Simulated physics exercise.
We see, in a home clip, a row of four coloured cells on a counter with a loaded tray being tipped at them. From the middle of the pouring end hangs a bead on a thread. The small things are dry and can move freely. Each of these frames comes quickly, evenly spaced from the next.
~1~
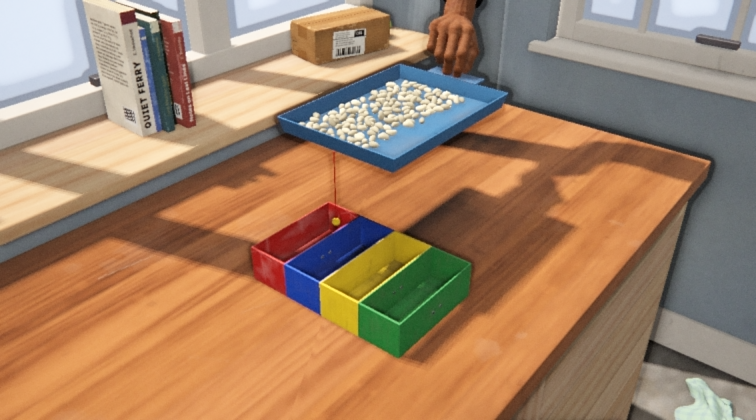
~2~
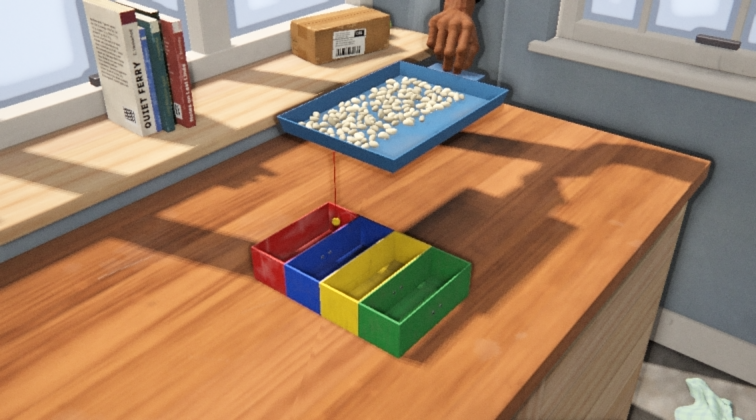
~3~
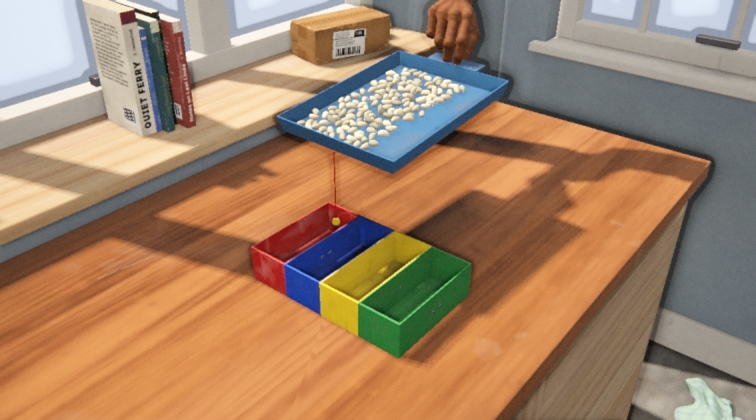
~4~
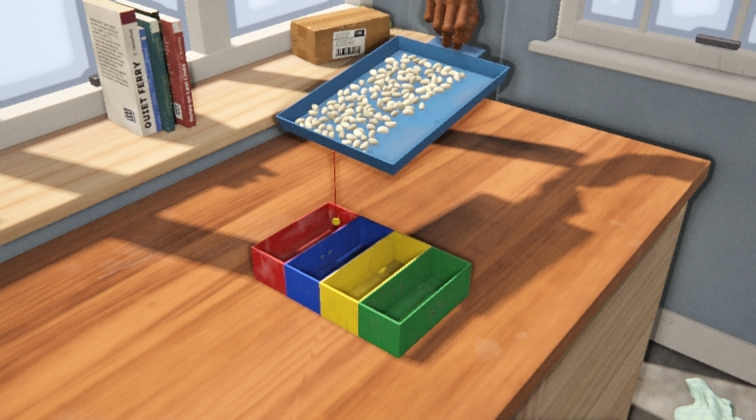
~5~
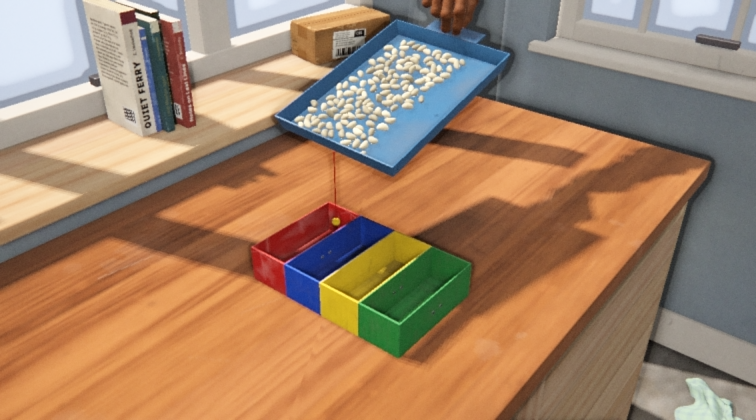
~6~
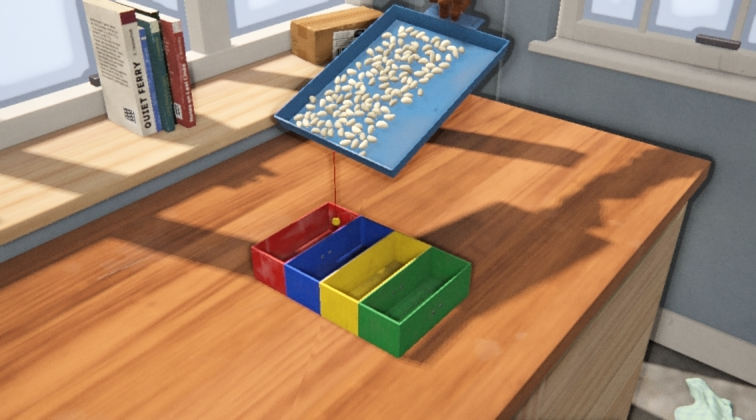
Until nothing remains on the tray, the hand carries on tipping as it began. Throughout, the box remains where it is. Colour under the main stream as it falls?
Yellow, I would say.
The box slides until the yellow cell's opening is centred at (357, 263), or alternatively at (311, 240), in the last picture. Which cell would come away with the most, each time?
One: The cell in yellow. Two: The cell in green.
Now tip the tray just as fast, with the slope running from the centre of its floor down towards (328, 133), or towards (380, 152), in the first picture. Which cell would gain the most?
The first time it is the red cell, and the second time it is the yellow cell.
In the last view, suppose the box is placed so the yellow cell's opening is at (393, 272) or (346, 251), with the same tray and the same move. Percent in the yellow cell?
Roughly 30% the first time and 30% the second time.
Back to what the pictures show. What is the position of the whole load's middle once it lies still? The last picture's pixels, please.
Somewhere close to (351, 296) in the last picture.
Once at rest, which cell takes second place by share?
The answer here is the blue cell.
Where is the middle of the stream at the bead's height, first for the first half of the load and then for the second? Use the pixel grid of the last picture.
First near (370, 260), later near (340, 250).
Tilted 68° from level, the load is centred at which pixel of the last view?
Look close to (356, 134) in the last picture.
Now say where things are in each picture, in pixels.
The first picture shows corners of the pouring end at (284, 116) and (393, 156), level; middle of the load at (388, 114), white beans; bead on its thread at (336, 222); red cell at (269, 268); blue cell at (303, 286); yellow cell at (339, 306); green cell at (379, 327).
The second picture shows corners of the pouring end at (283, 116) and (393, 157), level; middle of the load at (388, 113).
The third picture shows corners of the pouring end at (283, 116) and (393, 158), tipped barely, lowest at the right corner; middle of the load at (387, 108).
The fourth picture shows corners of the pouring end at (282, 115) and (392, 160), tipped a little, lowest at the right corner; middle of the load at (387, 101).
The fifth picture shows corners of the pouring end at (281, 115) and (391, 163), tipped clearly, lowest at the right corner; middle of the load at (386, 94).
The sixth picture shows corners of the pouring end at (279, 114) and (391, 165), tipped clearly, lowest at the right corner; middle of the load at (372, 83); red cell at (269, 268); blue cell at (303, 286); yellow cell at (339, 306); green cell at (379, 327).
Soon, tray tipped steeply; nearly all on the tray; a stray few falling or outside the box.
A while on, tray tipped past a quarter turn; about a quarter on the tray; about a quarter in the yellow cell; a small part in the blue cell; a small part in the green cell; about a third falling or outside the box.
Towards the end, tray tipped past a quarter turn; about half in the yellow cell; about a quarter in the blue cell; a small part in the red cell; a small part in the green cell; a stray few falling or outside the box.
Finally, tray tipped past a quarter turn; about half in the yellow cell; about a quarter in the blue cell; a small part in the red cell; a small part in the green cell; a stray few outside the box.
